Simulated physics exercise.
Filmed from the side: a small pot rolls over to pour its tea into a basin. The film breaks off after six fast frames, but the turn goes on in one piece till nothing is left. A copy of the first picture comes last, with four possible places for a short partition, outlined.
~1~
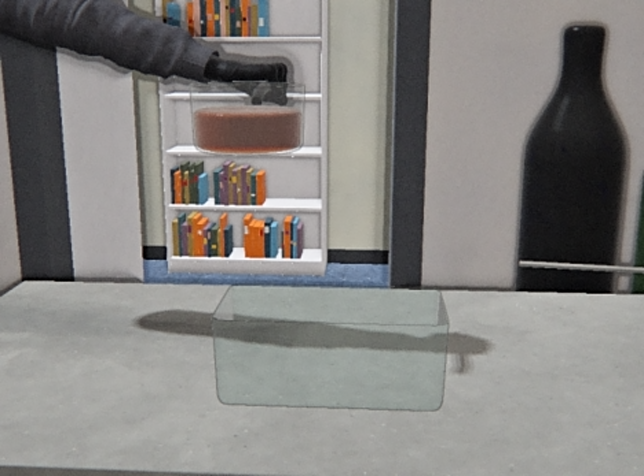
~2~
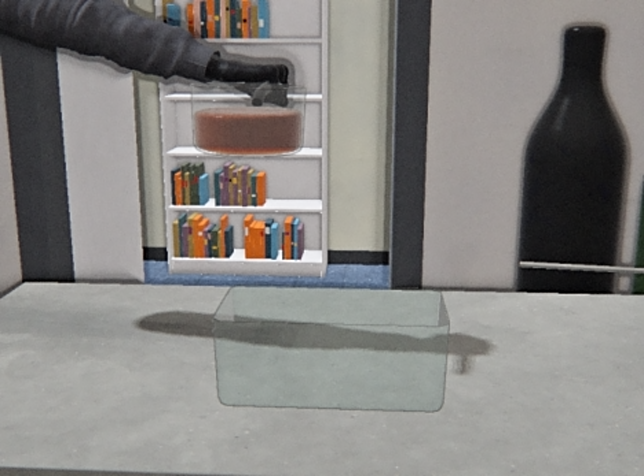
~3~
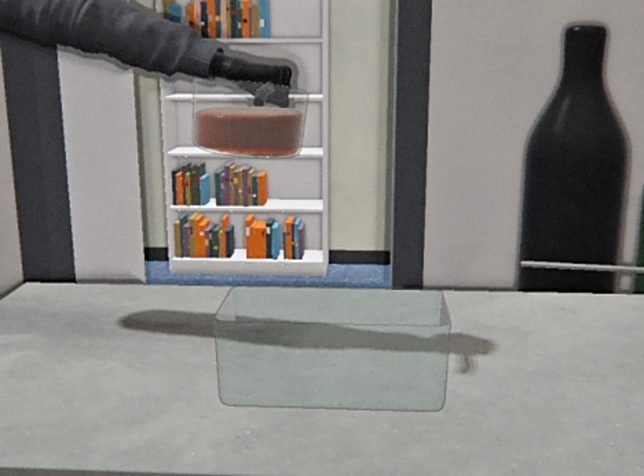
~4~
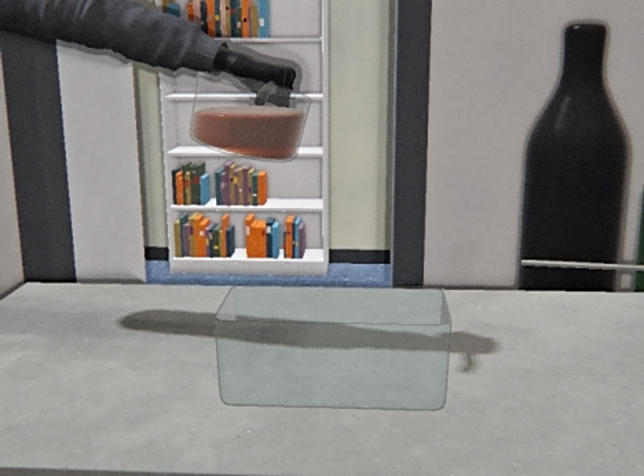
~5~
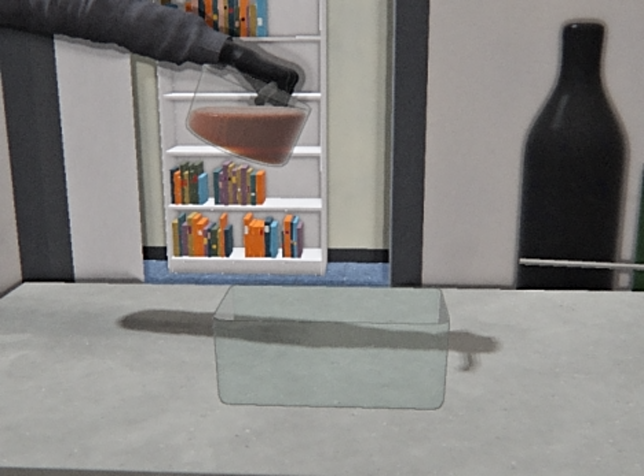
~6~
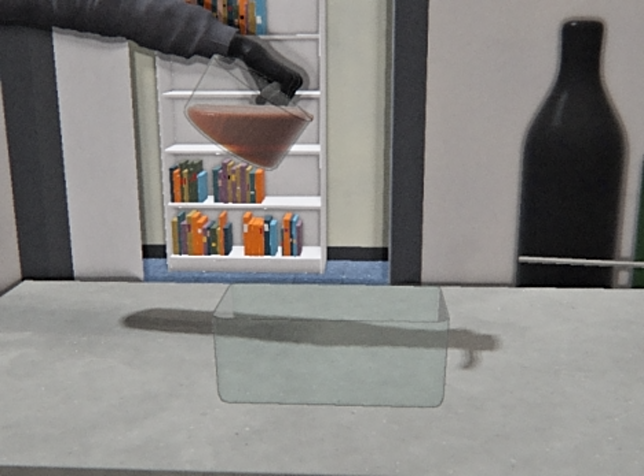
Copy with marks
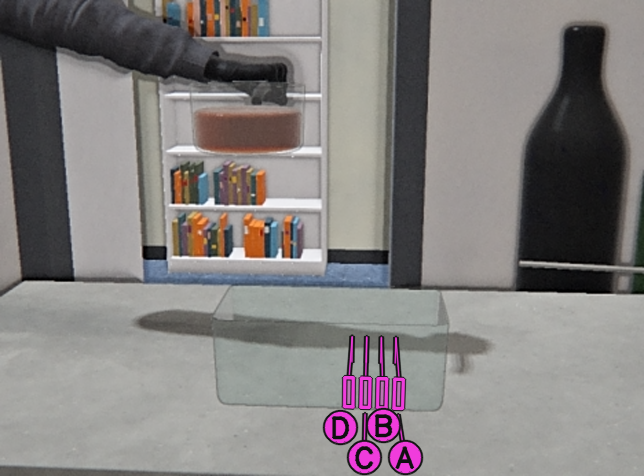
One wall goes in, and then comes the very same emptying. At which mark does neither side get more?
Use position C.
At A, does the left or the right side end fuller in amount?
The left one.
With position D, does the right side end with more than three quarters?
No.
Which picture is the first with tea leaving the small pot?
Picture 6.
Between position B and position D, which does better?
It is D.
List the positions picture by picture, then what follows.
Upright, lip at (303, 84); basin from (217, 401) to (443, 409); nothing has left yet.
Upright, lip at (304, 87); nothing has left yet.
Tipped about 6°, lip at (307, 91); nothing has left yet.
Tipped about 13°, lip at (309, 98); nothing has left yet.
Tipped about 23°, lip at (310, 108); nothing has left yet.
Tipped about 34°, lip at (309, 119); tea is over the lip, down to (309, 119).
On the marked copy, A at (398, 414); B at (381, 414); C at (365, 413); D at (348, 413).
With A, about 91 % ends left of the wall and 7 % right of it; 3 % is lost outside.
With B, about 72 % ends left of the wall and 25 % right of it.
With C, about 50 % ends left of the wall and 48 % right of it; 3 % is lost outside.
With D, about 35 % ends left of the wall and 63 % right of it.
